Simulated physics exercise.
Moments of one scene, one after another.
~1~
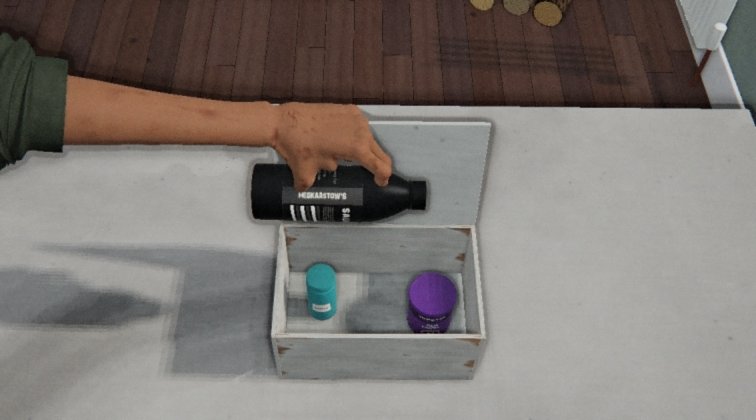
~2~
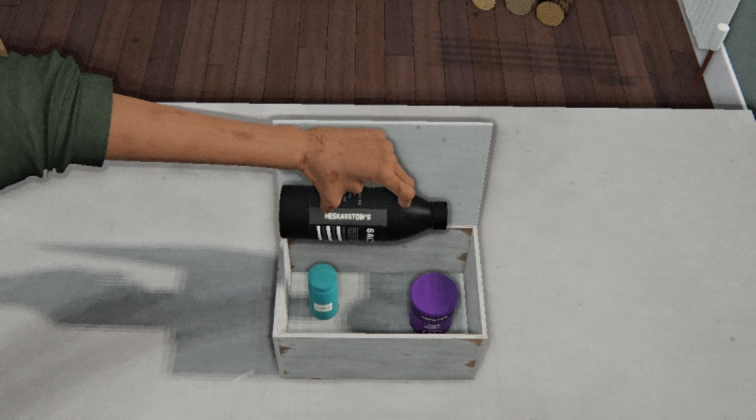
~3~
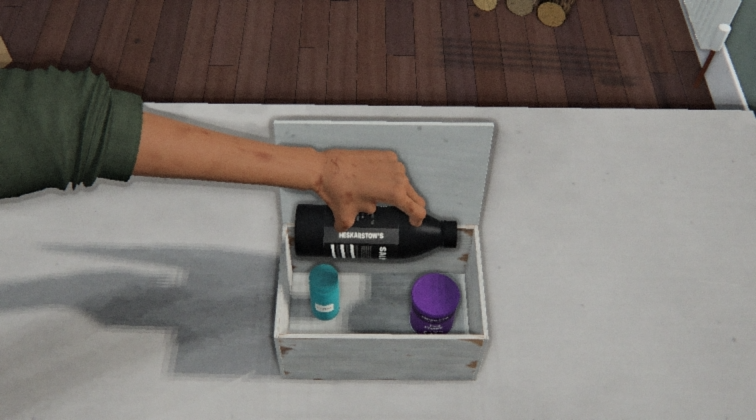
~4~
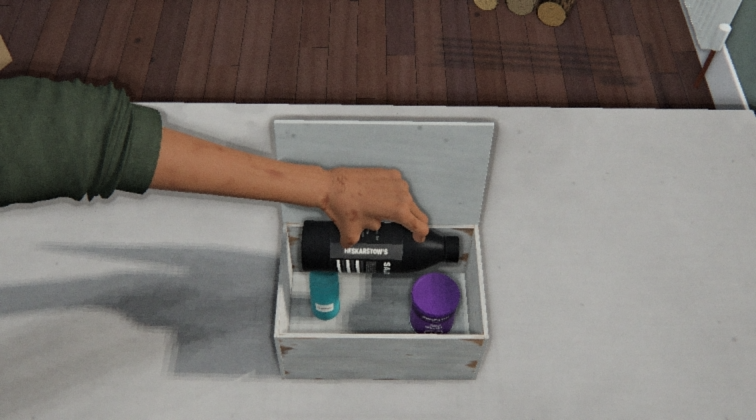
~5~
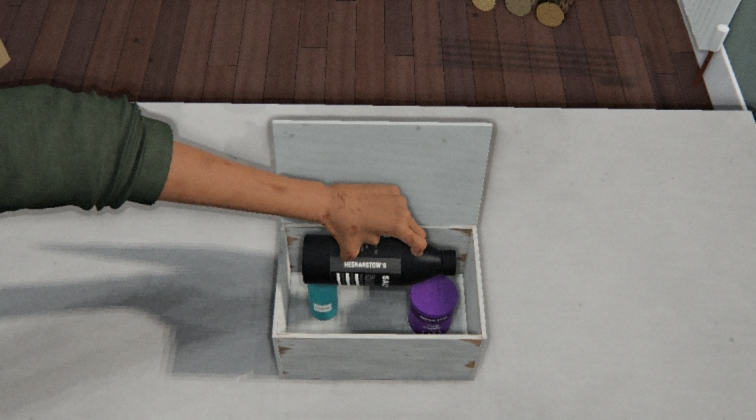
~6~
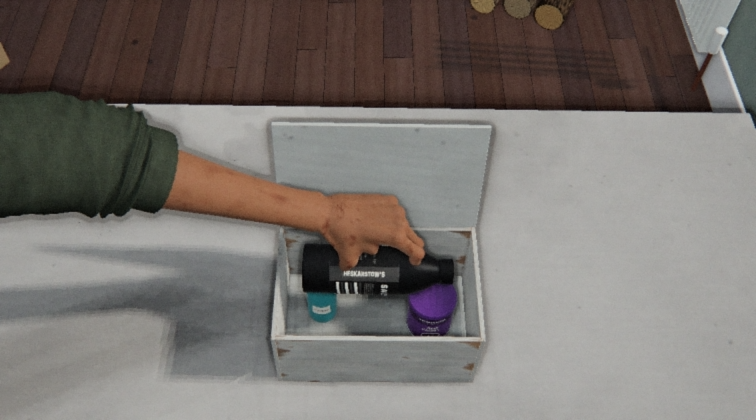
A hand reaching in from the left in a dark green sleeve grips a black bottle on its side above an open pale wooden box, seen from above on a light tabletop beside a dark plank floor. Inside the box, a teal container sits at left and a purple tin at right. The hand lowers the bottle, shifting slightly right, into the box, partly covering both containers.
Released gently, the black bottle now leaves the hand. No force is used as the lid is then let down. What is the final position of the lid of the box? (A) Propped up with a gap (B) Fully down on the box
Answer: B.
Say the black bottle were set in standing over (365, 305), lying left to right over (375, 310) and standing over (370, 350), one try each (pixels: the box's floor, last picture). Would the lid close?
In the first case it stays open; in the second case it shuts; in the third case it stays open.
Then, 1.00 s on from there, lid starting down; black bottle shifted about its own width near (371, 329).
Then, 1.30 s on from there, lid 80° above the rim; black bottle shifted well along near (383, 339).
Then, 1.70 s on from there, lid 46° above the rim; black bottle shifted well along near (383, 339).
Then, 2.00 s on from there, lid 7° above the rim; black bottle shifted well along near (382, 340).
In the end, lid shut; moved from the start, black bottle; the other 2 unmoved. At the end, from the last picture's camera, black bottle near (382, 340).
